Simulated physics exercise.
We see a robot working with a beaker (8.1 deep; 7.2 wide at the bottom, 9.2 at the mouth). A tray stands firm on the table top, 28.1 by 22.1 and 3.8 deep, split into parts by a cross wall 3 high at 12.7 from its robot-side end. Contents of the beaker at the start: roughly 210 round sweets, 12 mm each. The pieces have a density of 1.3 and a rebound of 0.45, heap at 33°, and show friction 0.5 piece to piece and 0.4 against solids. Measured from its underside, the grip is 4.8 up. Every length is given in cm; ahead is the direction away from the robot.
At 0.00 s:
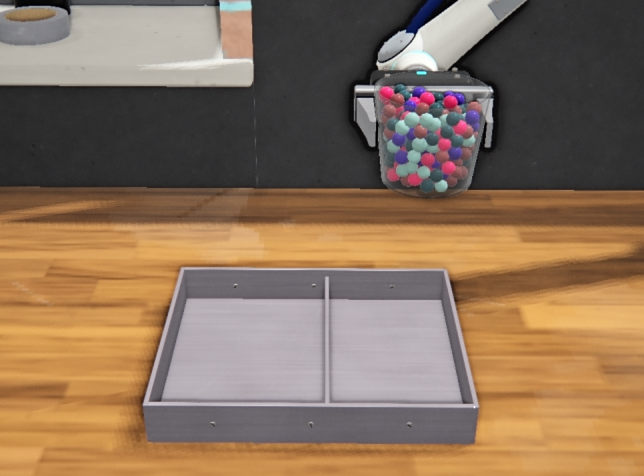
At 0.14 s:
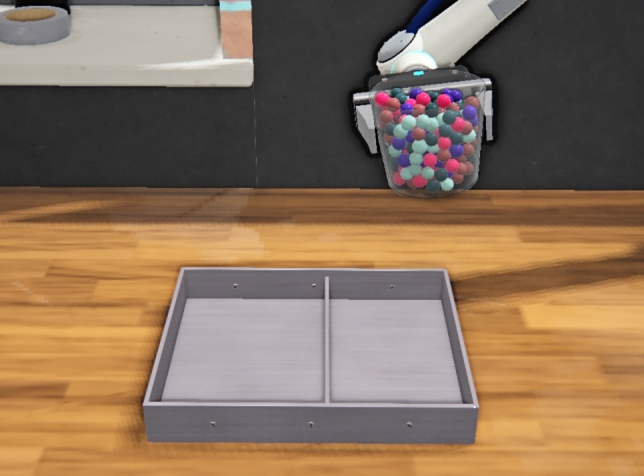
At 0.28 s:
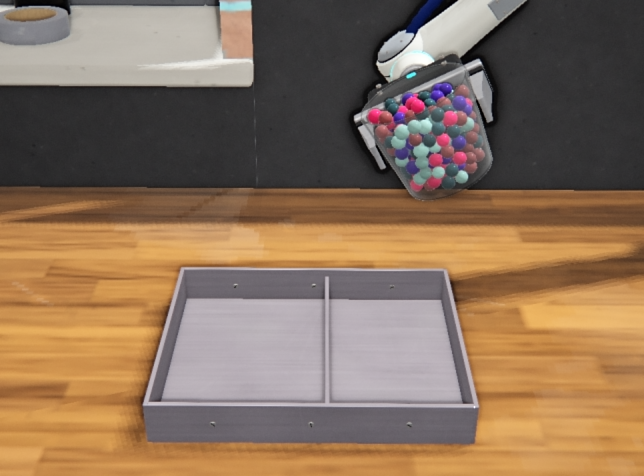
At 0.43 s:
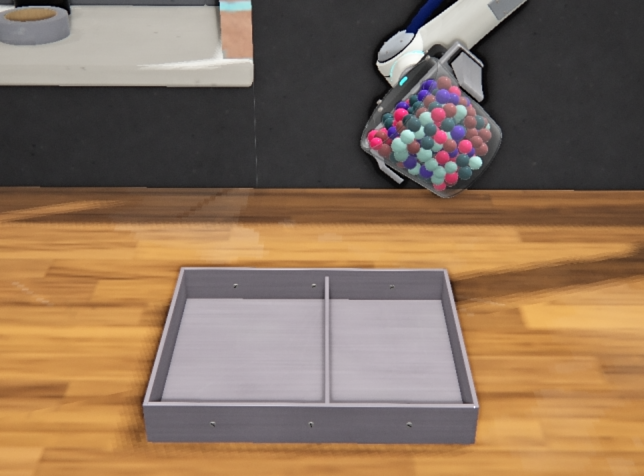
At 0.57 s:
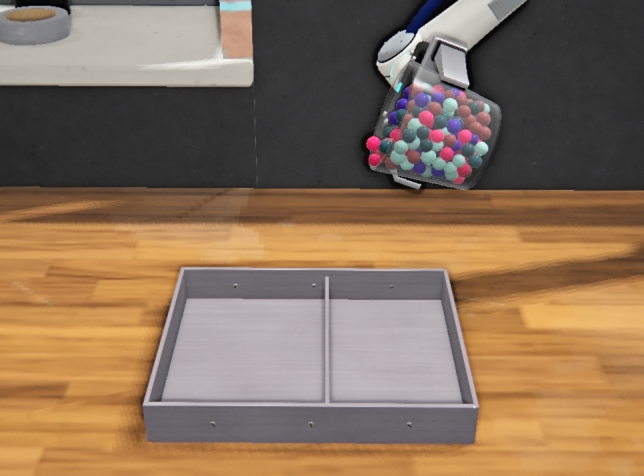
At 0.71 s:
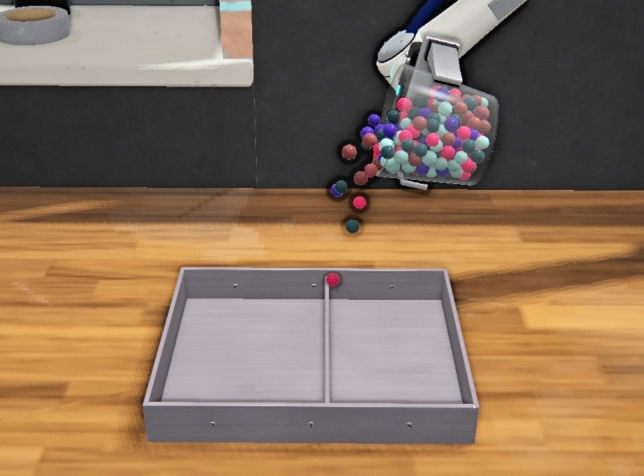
A white robot arm at the upper right holds a clear beaker full of small pink, teal, purple and brown balls, seen by a still camera facing a wooden table and dark wall. Below sits an empty grey tray split in two by a thin divider, with a pale ledge at upper left. The arm tilts the beaker leftward until several balls tumble out toward the tray, a red one reaching the divider's far end.
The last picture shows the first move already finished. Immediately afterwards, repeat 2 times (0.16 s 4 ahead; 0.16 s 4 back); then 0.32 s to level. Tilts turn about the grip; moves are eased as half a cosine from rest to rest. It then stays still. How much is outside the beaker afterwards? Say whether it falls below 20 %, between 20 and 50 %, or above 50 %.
It falls above 50 %.
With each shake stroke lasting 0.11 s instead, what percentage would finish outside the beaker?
Then about 80 per cent.
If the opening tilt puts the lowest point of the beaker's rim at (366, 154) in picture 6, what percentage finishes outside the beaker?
Around 30 in a hundred.
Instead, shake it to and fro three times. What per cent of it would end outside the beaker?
Roughly 75 percent.
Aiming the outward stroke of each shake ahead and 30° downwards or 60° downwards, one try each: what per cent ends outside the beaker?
50 and 30 %.
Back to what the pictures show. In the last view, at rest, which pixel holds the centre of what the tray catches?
Near (251, 362).
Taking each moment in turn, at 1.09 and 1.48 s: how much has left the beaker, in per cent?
At the first moment 40 per cent, at the second 65 per cent.
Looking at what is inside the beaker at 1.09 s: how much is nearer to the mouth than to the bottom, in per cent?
About 50 percent.
After 1.09 s, tilted 77° forward, highest piece 26 above the table; 126 in the beaker, 53 in the far-side part, 7 in the robot-side part, 1 on the table or floor, 27 in flight or on a rim.
After 1.48 s, tilted 50° forward, highest piece 25 above the table; 103 in the far-side part, 80 in the beaker, 28 in the robot-side part, 1 on the table or floor, 2 in flight or on a rim.
After 1.87 s, level, highest piece 26 above the table; 103 in the far-side part, 80 in the beaker, 30 in the robot-side part, 1 on the table or floor.
After 2.92 s, level, highest piece 26 above the table; 103 in the far-side part, 80 in the beaker, 30 in the robot-side part, 1 on the table or floor.
At rest, 103 in the far-side part, 80 in the beaker, 30 in the robot-side part, 1 on the table or floor. That is 63 % outside the beaker.
